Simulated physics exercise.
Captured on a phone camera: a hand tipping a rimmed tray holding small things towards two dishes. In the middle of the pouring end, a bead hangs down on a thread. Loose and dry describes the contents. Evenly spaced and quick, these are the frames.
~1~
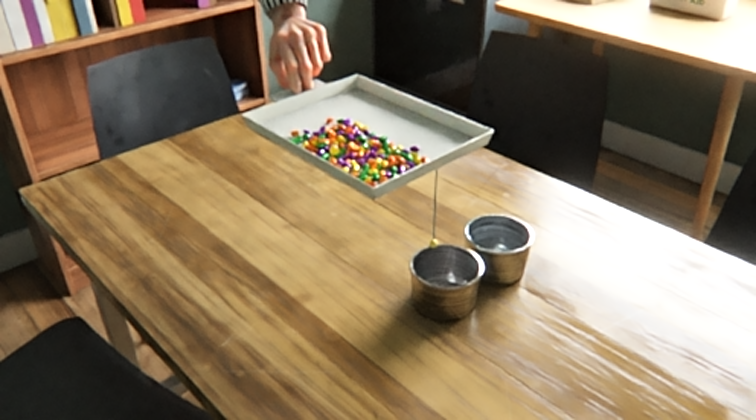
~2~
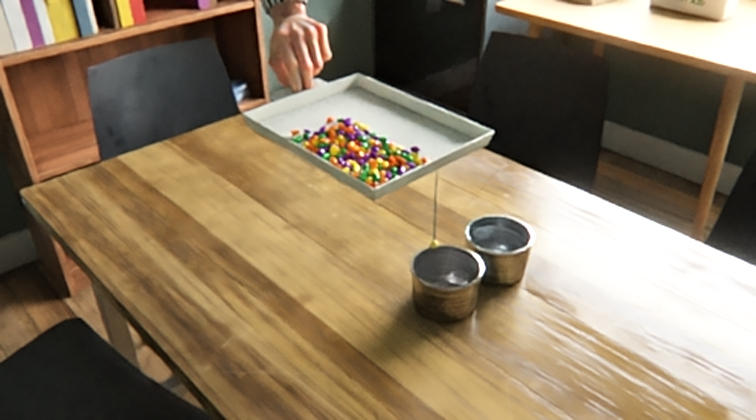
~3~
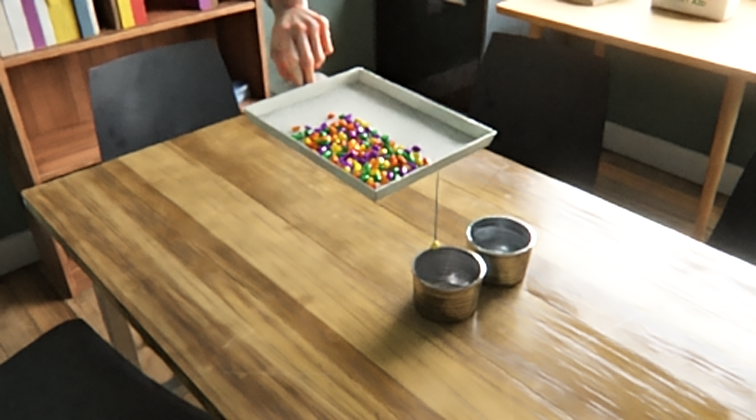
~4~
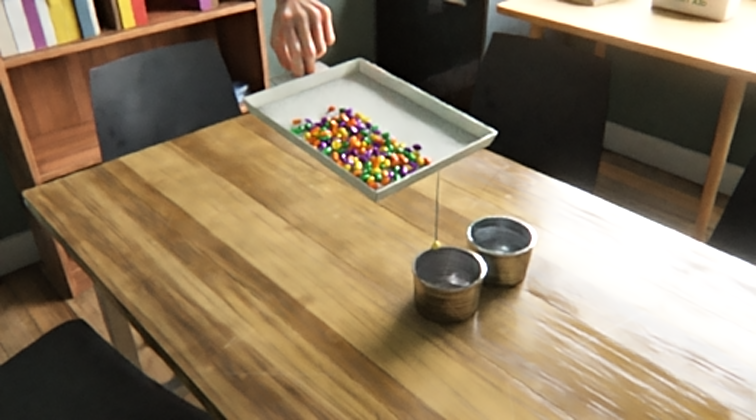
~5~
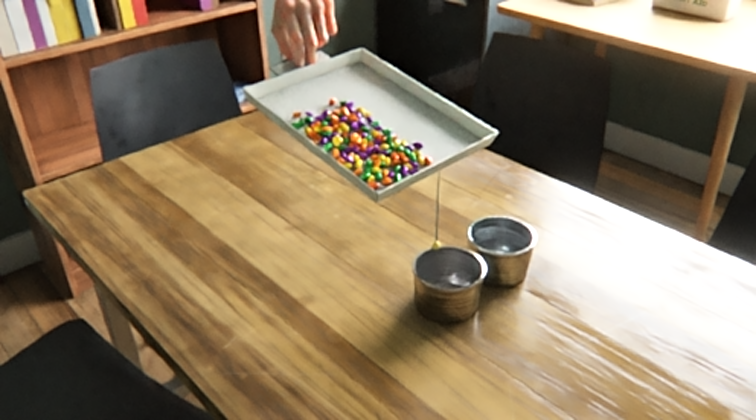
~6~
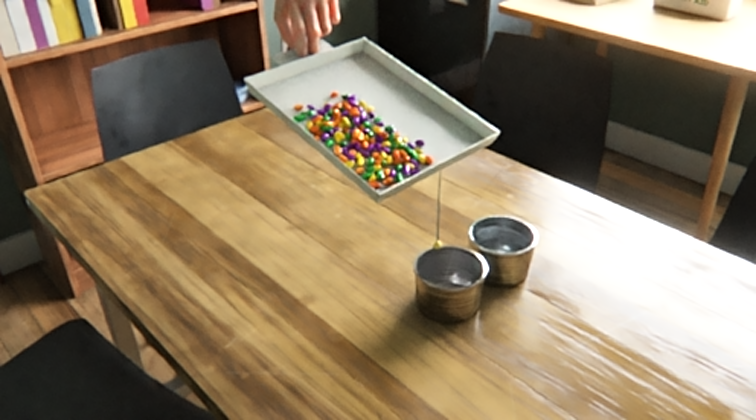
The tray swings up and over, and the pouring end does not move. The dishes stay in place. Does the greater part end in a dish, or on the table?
Well, most of it stays out of the dishes by the end.
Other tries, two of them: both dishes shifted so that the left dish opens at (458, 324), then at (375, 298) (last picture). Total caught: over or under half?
Short of half and then Short of half.
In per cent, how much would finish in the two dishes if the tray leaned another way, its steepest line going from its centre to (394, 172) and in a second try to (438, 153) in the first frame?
Near 10 % and, after that, 70 %.
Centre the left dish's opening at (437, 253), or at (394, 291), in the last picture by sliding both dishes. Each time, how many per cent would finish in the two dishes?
Roughly 0 per cent, and 50 per cent.
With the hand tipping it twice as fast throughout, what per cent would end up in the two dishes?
I'd put it at some 30 per cent.
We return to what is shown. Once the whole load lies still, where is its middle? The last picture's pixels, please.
Once it all stops, the middle lies near (433, 332).
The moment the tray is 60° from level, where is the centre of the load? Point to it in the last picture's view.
The load's middle is around (400, 146).
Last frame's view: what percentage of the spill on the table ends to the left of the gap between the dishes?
That would be roughly 70 per cent.
Soon, tray tipped steeply; nearly all on the tray; a stray few in the air.
A while on, tray tipped right over; about a quarter on the tray; a small part in the left dish; about a third outside both; about a quarter in the air.
Towards the end, tray tipped past a quarter turn; about a third in the left dish; a stray few in the right dish; about two thirds outside both.
Finally, tray tipped past a quarter turn; about a third in the left dish; a stray few in the right dish; about two thirds outside both.
